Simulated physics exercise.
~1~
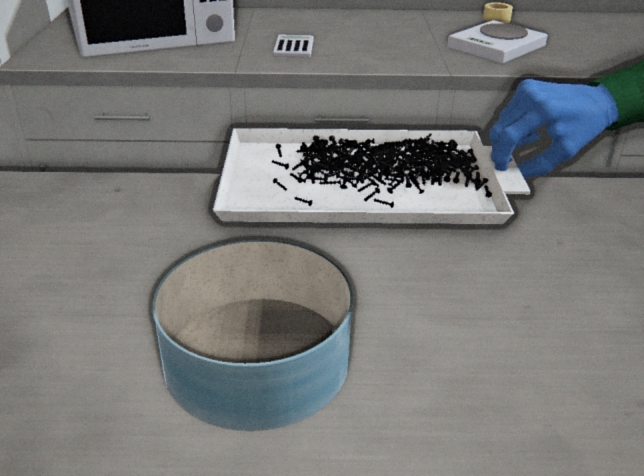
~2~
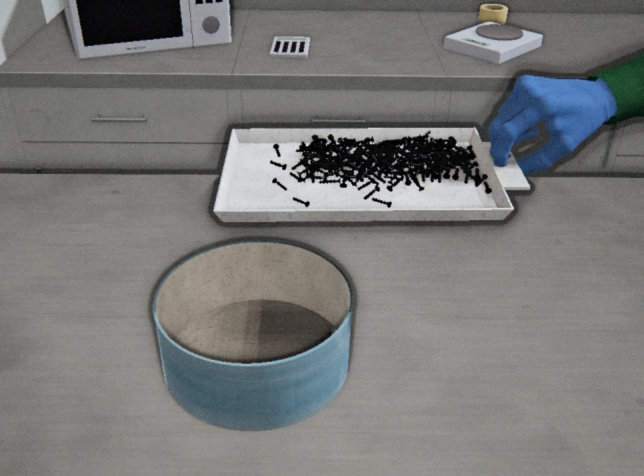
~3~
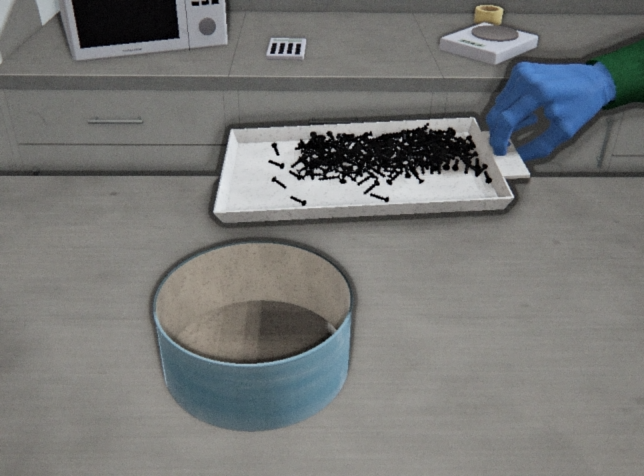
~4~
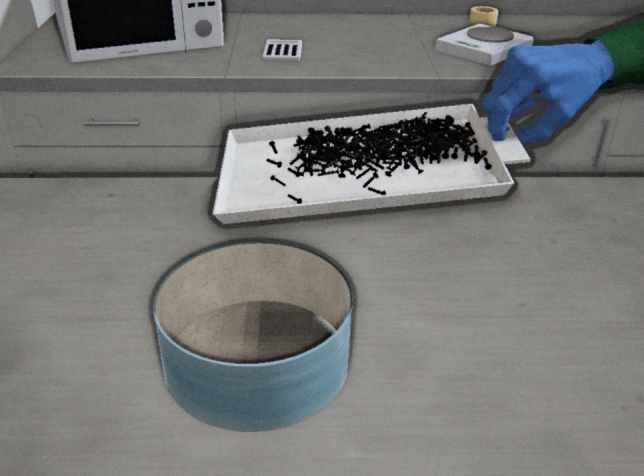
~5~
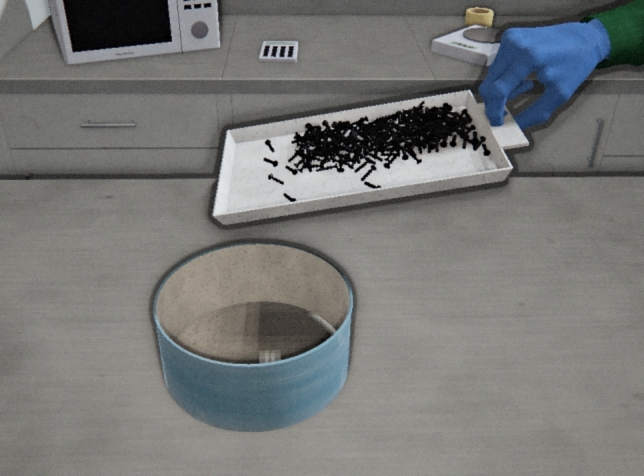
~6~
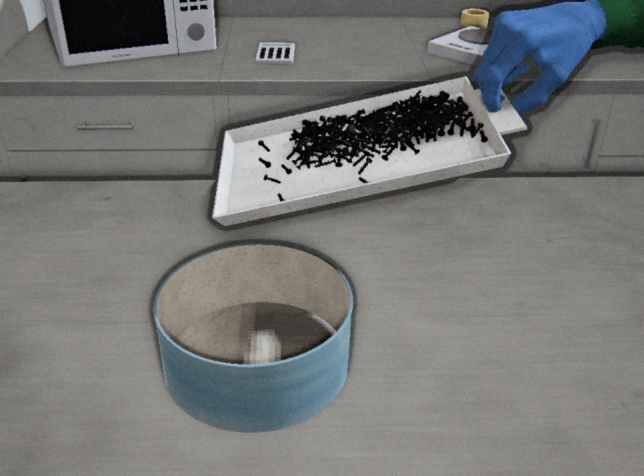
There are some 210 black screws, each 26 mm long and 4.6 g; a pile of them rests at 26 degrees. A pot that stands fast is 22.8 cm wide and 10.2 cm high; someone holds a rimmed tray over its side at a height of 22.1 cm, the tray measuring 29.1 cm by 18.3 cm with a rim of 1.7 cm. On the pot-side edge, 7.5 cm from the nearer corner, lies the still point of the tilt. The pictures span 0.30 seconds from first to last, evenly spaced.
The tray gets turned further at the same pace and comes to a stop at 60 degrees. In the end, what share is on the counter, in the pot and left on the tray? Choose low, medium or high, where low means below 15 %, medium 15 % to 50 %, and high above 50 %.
Shares - counter: Medium, pot: Medium, tray: Medium.
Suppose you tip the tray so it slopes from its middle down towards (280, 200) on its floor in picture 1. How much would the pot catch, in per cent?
That comes to around 75 per cent.
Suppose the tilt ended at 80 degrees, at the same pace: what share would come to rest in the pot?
It would land at about 65 percent.
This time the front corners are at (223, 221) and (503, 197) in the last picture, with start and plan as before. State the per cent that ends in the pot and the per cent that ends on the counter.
In the pot: 35 per cent; on the counter: 10 per cent.
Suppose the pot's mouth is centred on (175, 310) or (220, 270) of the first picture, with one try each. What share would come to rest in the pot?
I'd say some 55 per cent for the first and some 65 per cent for the second.
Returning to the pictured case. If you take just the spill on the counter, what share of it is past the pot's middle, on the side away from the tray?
Some 100 per cent.
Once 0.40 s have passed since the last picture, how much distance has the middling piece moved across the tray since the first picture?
Displacement on the tray: Roughly 6 cm.
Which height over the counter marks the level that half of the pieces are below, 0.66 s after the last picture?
About 24 cm.
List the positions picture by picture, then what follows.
In the first picture, tray tilt 0 degrees, front corners at (221, 207) and (505, 209); middle of the pieces at (386, 158); pot at (254, 295).
In the second picture, tray tilt 1 degrees, front corners at (222, 207) and (505, 205); middle of the pieces at (386, 156).
In the third picture, tray tilt 3 degrees, front corners at (221, 208) and (505, 194), lowest corner left front; middle of the pieces at (385, 150).
In the fourth picture, tray tilt 7 degrees, front corners at (221, 209) and (505, 180), lowest corner left front; middle of the pieces at (383, 142).
In the fifth picture, tray tilt 10 degrees, front corners at (220, 211) and (503, 166), lowest corner left front; middle of the pieces at (380, 134).
In the sixth picture, tray tilt 14 degrees, front corners at (220, 212) and (501, 151), lowest corner left front; middle of the pieces at (378, 126); pot at (254, 297).
Then, 0.40 s after the last picture, tilt 36 degrees; the tray holds 100 %, the pot 0 %.
Then, 0.66 s after the last picture, tilt 51 degrees; the tray holds 75 %, the pot 0 %.
Then, 1.03 s after the last picture, tilt 60 degrees; the tray holds 25 %, the pot 40 %.
In the end, counter 30 %, pot 40 %, tray 25 %.
